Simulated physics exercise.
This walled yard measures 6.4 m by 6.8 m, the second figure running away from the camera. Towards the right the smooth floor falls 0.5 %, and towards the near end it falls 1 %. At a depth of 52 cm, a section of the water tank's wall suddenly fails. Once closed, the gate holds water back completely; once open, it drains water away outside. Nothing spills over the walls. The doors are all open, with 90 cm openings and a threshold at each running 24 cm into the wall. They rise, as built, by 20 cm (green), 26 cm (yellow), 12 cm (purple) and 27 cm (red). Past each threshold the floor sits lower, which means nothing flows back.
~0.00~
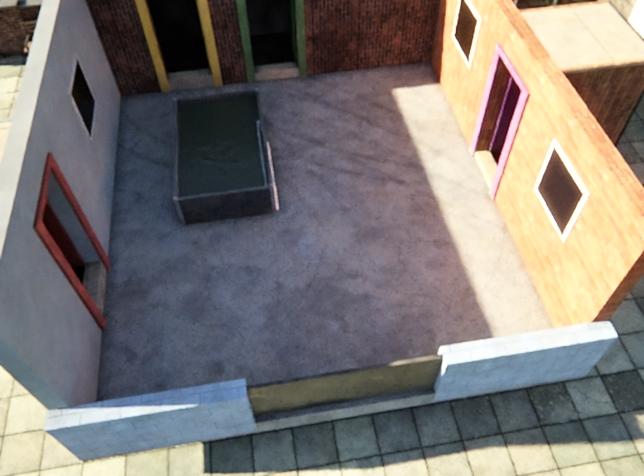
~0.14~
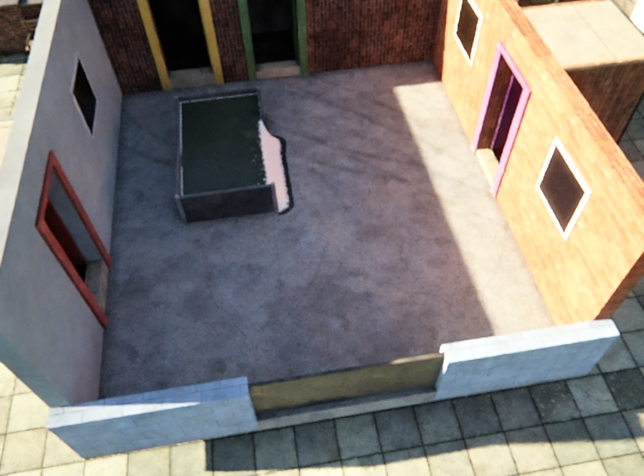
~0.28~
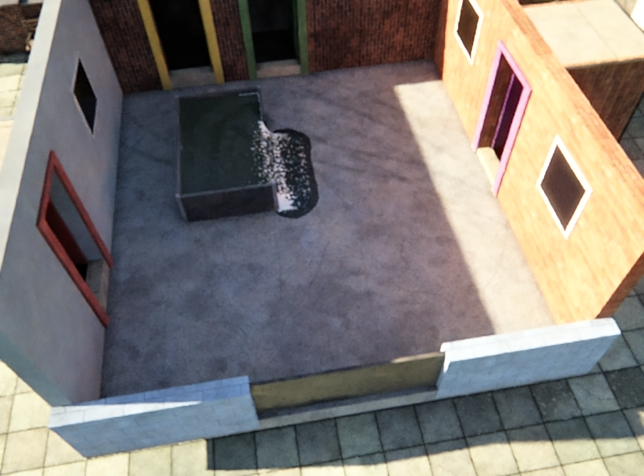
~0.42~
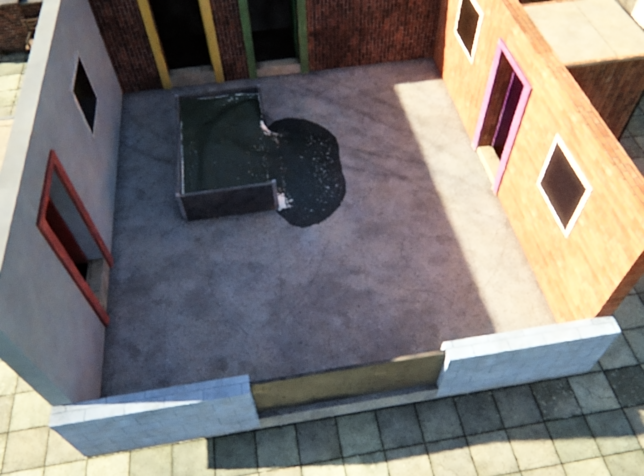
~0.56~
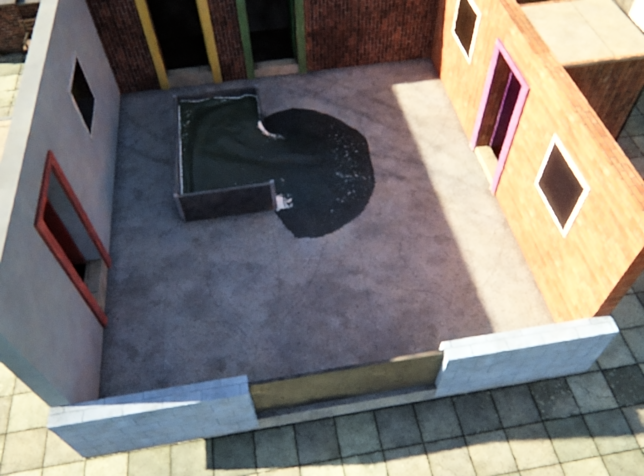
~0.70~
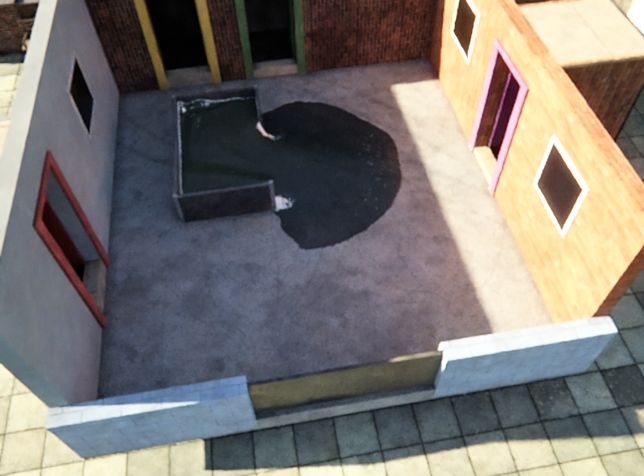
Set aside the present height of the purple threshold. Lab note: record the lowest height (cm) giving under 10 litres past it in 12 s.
Lowest height: 21 cm.
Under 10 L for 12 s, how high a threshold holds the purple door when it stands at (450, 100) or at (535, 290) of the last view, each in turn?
About 14.0 cm, then about 12.5 cm.
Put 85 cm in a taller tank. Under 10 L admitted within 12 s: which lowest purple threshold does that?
37 cm.
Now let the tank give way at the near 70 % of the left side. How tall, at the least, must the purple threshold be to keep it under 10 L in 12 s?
Required height: Approx. 8.0 cm.
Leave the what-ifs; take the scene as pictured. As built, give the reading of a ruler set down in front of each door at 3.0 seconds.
Lab note, cm: Green 0; yellow 0; purple 20; red 0.
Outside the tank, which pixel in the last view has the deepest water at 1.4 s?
Look close to (282, 184).
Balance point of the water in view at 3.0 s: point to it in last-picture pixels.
Around (357, 177).
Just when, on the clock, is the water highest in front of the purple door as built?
At roughly 1.8 s.
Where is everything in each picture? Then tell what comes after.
In the first frame, still water, 52 cm deep, in the water tank at (221, 144); the purple door at (496, 130) is dry.
In the second frame, the gap is at (268, 164), the front 0.3 m out at (282, 151); the back of the water tank holds 52 cm.
In the third frame, water pours out at (269, 165) and has run 0.7 m, to (307, 154); about 10 cm deep outside, 52 cm at the back.
In the fourth frame, water pours out at (269, 165) and has run 1.2 m, to (340, 179); about 8 cm deep outside, 49 cm at the back.
In the fifth frame, water pours out at (267, 166) and has run 1.8 m, to (363, 146); about 6 cm deep outside, 43 cm at the back.
In the sixth frame, the front is at (393, 157), 2.3 m from the gap at (266, 166); 5.3 m2 of floor is wet, 44 cm left at the back; 1.5 m in a straight line remain to the purple door at (495, 126).
After 1.4 s water covers 30 % of the floor, deepest (24 cm) near (282, 184); 17 cm at the purple door, 1 litre in over its 12 cm threshold.
After 3.0 s water covers 45 % of the floor, deepest (33 cm) near (561, 350); 20 cm at the purple door, 75 litres in over its 12 cm threshold.
After 12.0 s water covers 95 % of the floor, deepest (10 cm) near (537, 354); 5 cm at the purple door, 93 litres in over its 12 cm threshold.
At the purple door as built, the water arrived by 1.2 s and peaked near 25 cm at 1.8 s.
Run again over the same 12 s with other heights there, 34 litres in over 17 cm, 4 litres over 23 cm. The limit of 10 litres is kept from about 21 cm up.
